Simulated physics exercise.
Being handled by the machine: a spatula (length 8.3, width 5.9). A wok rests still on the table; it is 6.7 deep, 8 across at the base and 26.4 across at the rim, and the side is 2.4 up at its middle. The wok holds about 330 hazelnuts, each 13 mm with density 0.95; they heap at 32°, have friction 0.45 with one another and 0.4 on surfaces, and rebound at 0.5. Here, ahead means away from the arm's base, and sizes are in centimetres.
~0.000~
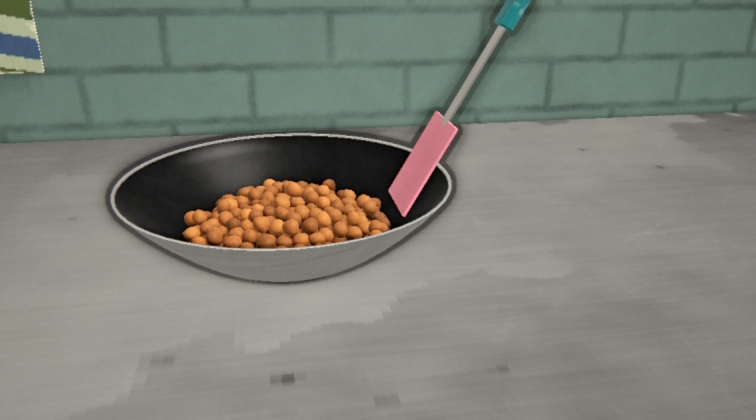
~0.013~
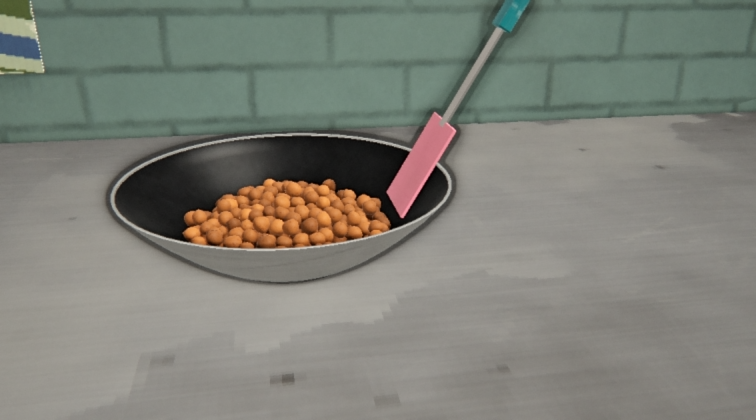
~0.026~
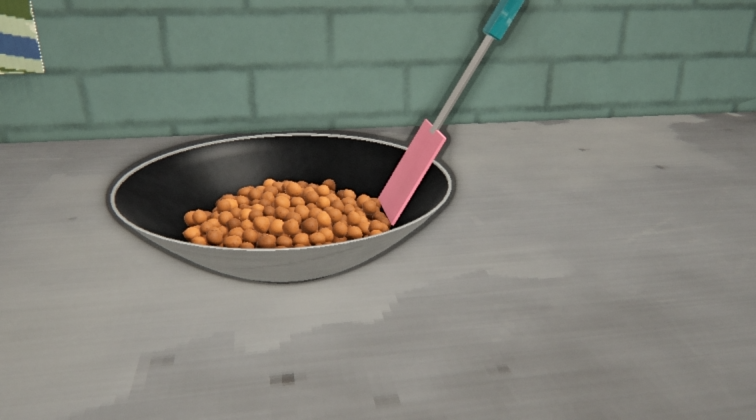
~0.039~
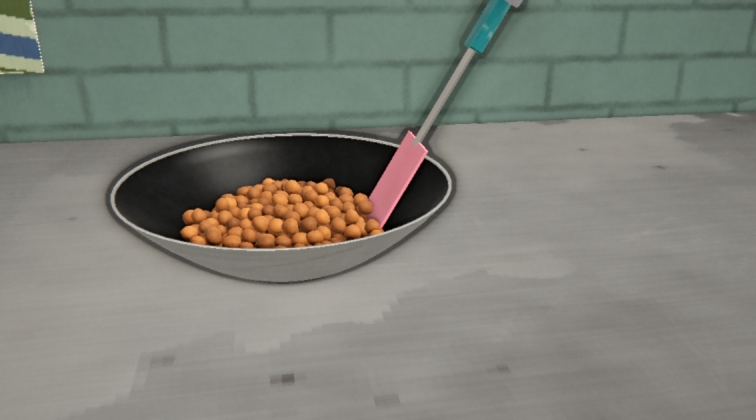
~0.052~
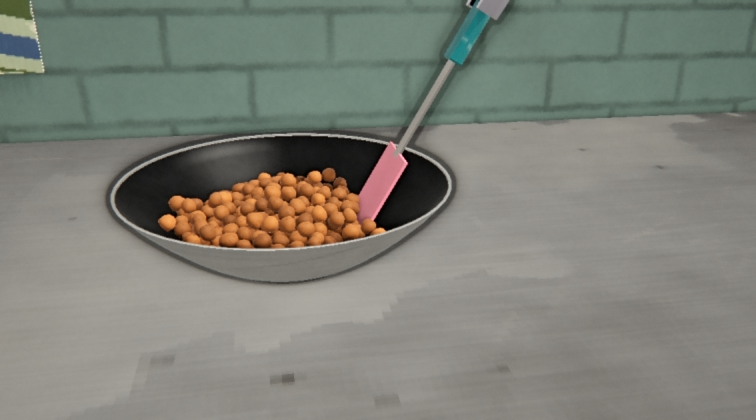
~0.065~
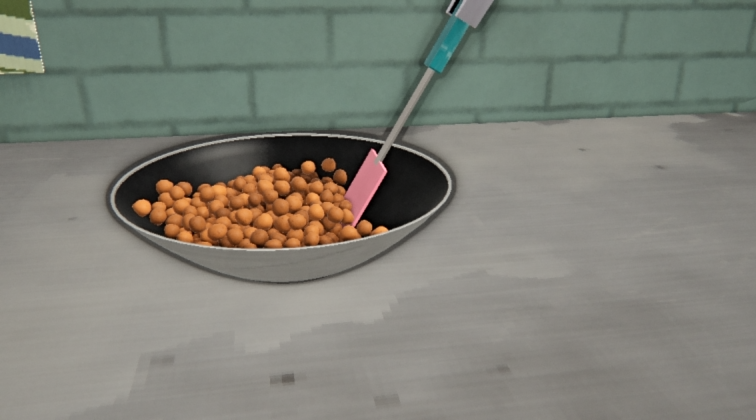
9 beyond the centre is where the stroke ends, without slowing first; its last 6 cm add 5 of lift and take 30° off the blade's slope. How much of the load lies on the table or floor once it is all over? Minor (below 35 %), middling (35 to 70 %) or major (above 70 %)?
Middling.
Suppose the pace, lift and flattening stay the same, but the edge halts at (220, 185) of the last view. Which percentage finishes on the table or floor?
Estimate: Approx. 25 %.
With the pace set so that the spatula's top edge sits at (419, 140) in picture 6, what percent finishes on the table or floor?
That share would be about 15 percent.
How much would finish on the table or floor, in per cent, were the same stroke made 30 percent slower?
The share on the table or floor would be about 30 percent.
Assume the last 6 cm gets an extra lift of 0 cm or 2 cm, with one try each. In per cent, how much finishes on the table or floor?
I'd say close to 40 percent for the first and close to 45 percent for the second.
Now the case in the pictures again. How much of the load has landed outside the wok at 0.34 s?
I'd say close to 15 in a hundred.
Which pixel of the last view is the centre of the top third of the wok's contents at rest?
Approximately at pixel (213, 231).
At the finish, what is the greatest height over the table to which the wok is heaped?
Height at rest: Roughly 5.5 cm.
After 0.10 s, sloping 60°, highest piece 9 above the table; 332 in the wok, 1 on the blade or in flight.
After 0.13 s, sloping 52°, highest piece 12 above the table; 323 in the wok, 10 on the blade or in flight.
After 0.34 s, sloping 30°, highest piece 29 above the table; 187 in the wok, 56 on the table or floor, 90 on the blade or in flight.
After 1.39 s, sloping 30°, highest piece 5 above the table; 187 in the wok, 146 on the table or floor.
In the end, 187 in the wok, 146 on the table or floor. That is 44 % on the table or floor.
